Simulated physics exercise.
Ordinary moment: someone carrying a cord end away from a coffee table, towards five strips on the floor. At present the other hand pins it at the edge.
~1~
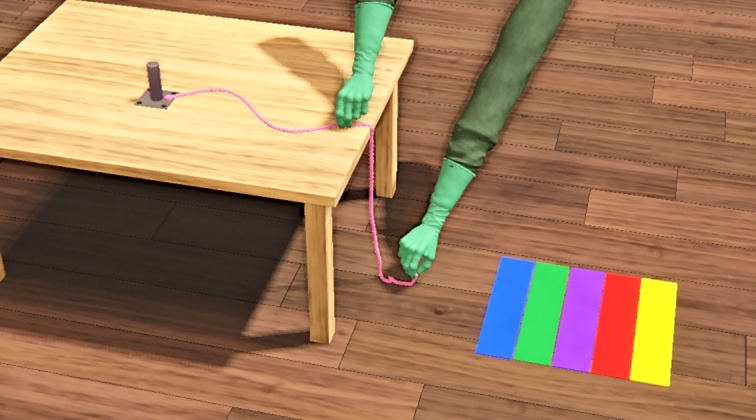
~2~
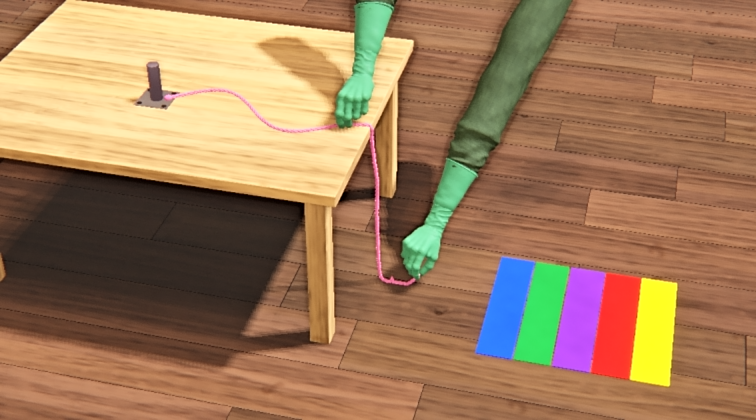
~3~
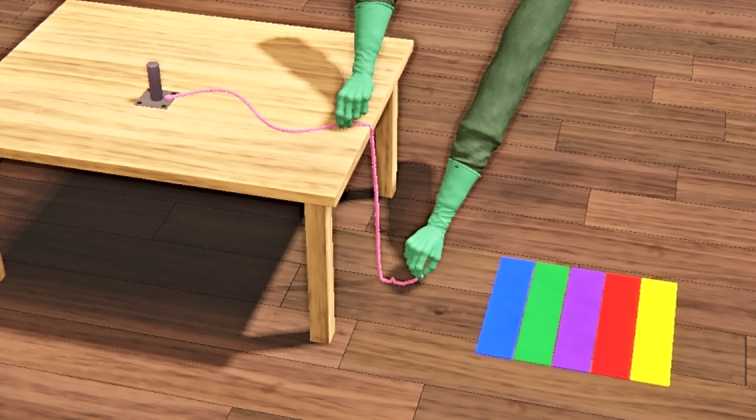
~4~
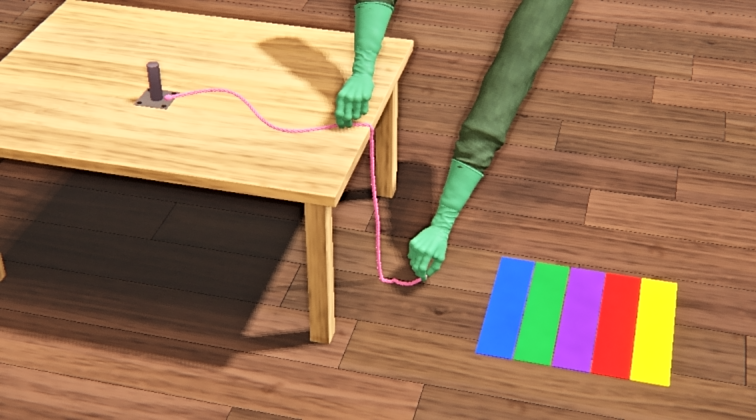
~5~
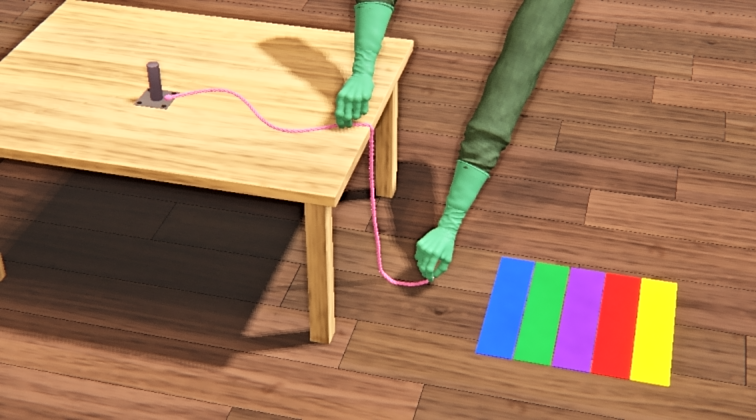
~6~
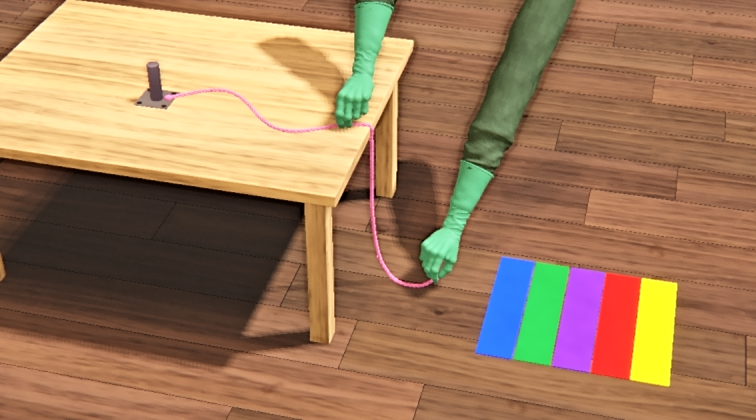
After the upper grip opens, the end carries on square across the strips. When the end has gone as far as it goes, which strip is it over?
It is over the purple strip.
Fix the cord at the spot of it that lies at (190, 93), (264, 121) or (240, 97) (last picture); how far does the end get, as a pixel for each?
It would sit near (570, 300) the first time, (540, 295) the second and (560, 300) the third.
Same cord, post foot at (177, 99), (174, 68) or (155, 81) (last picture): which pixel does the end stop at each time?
Close to (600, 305), (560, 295) and (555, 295) in that order.
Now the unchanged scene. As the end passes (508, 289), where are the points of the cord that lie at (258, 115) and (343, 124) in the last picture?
The first one ends up at (284, 111) and the second one at (370, 139).
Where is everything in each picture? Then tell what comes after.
In the first frame, end (416, 274); blue (498, 337); green (536, 344); purple (574, 350); red (612, 357); yellow (652, 363).
In the second frame, end (419, 275); cord through (203, 91) (254, 110) (308, 130) (372, 143) (377, 206) (379, 268).
In the third frame, end (422, 275).
In the fourth frame, end (426, 276); cord through (203, 91) (254, 110) (308, 130) (371, 143) (376, 206) (379, 268).
In the fifth frame, end (433, 277).
In the sixth frame, end (438, 278); cord through (203, 91) (254, 110) (308, 130) (372, 143) (372, 206) (385, 268).
Soon after, end near (508, 289); over blue.
After that, end near (552, 296); over green.
At the stop, end near (579, 300); over purple. The purple one.
